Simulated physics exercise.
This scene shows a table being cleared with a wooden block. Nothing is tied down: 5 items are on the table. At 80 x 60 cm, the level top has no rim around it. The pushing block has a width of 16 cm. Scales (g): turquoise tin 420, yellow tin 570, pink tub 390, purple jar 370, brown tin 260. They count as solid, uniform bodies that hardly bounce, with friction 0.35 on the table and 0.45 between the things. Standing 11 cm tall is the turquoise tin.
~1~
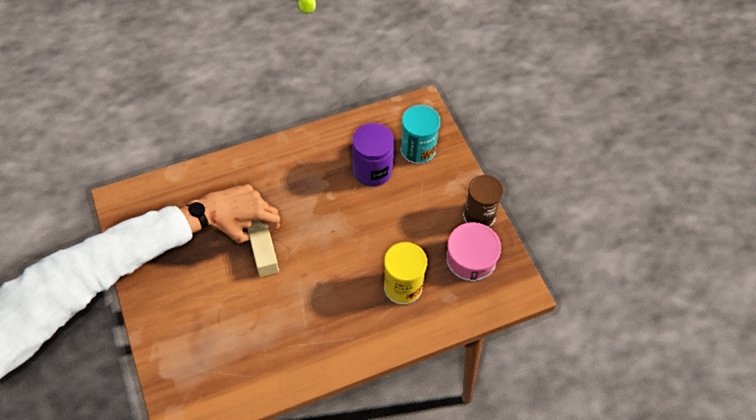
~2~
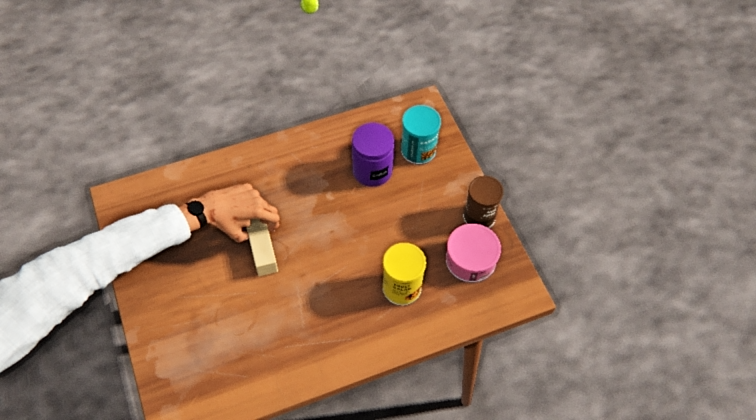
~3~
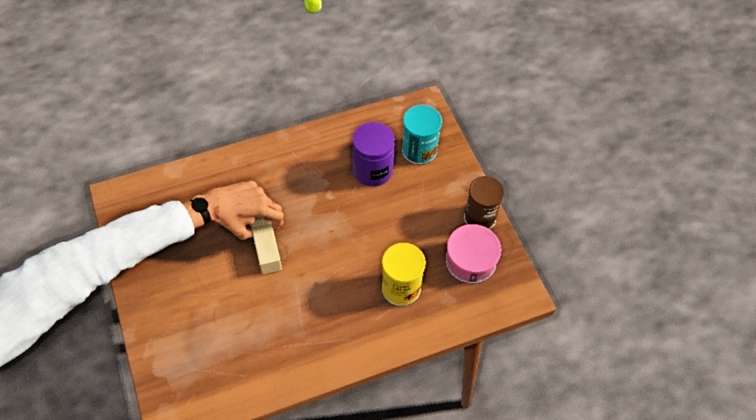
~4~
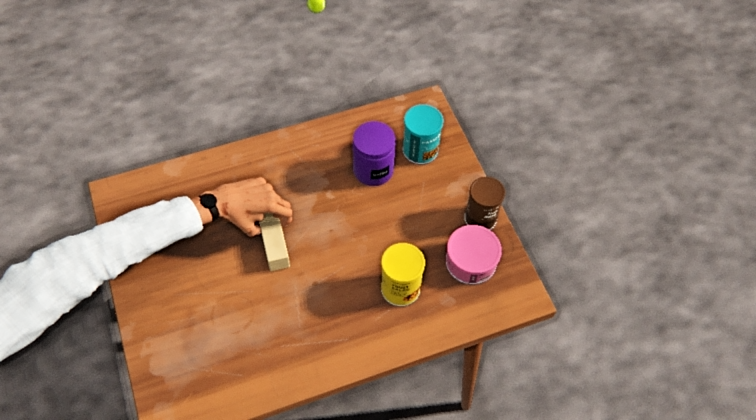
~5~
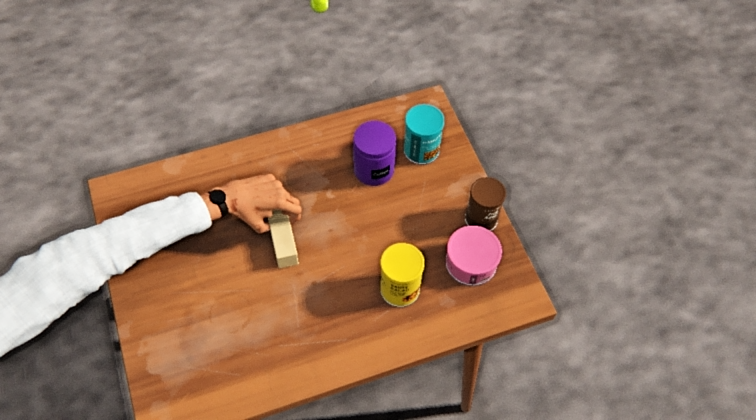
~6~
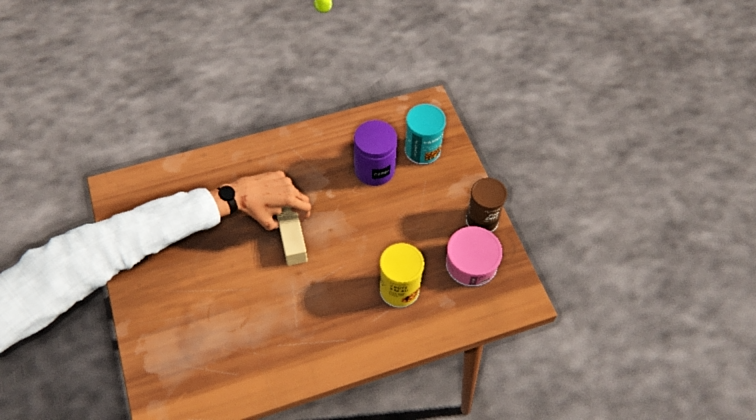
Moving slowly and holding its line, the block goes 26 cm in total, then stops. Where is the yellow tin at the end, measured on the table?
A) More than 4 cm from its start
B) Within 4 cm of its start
Within 4 cm of its start (B).
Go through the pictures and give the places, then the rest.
In the first picture, pusher on by 0 cm; yellow tin (404, 275); turquoise tin (420, 135).
In the second picture, pusher on by 0 cm; purple jar (373, 155); brown tin (483, 204).
In the third picture, pusher on by 1 cm; turquoise tin (421, 135); pink tub (473, 254).
In the fourth picture, pusher on by 3 cm; purple jar (374, 154); brown tin (484, 205).
In the fifth picture, pusher on by 5 cm; turquoise tin (423, 135); pink tub (473, 256).
In the sixth picture, pusher on by 7 cm; yellow tin (401, 277); purple jar (375, 154).
Then, 0.40 s on from there, pusher on by 16 cm.
Then, 0.70 s on from there, pusher on by 24 cm; purple jar moved 2 cm.
In the end, all 5 under 4 cm from the start. At the end, from the last picture's camera, yellow tin near (401, 277).
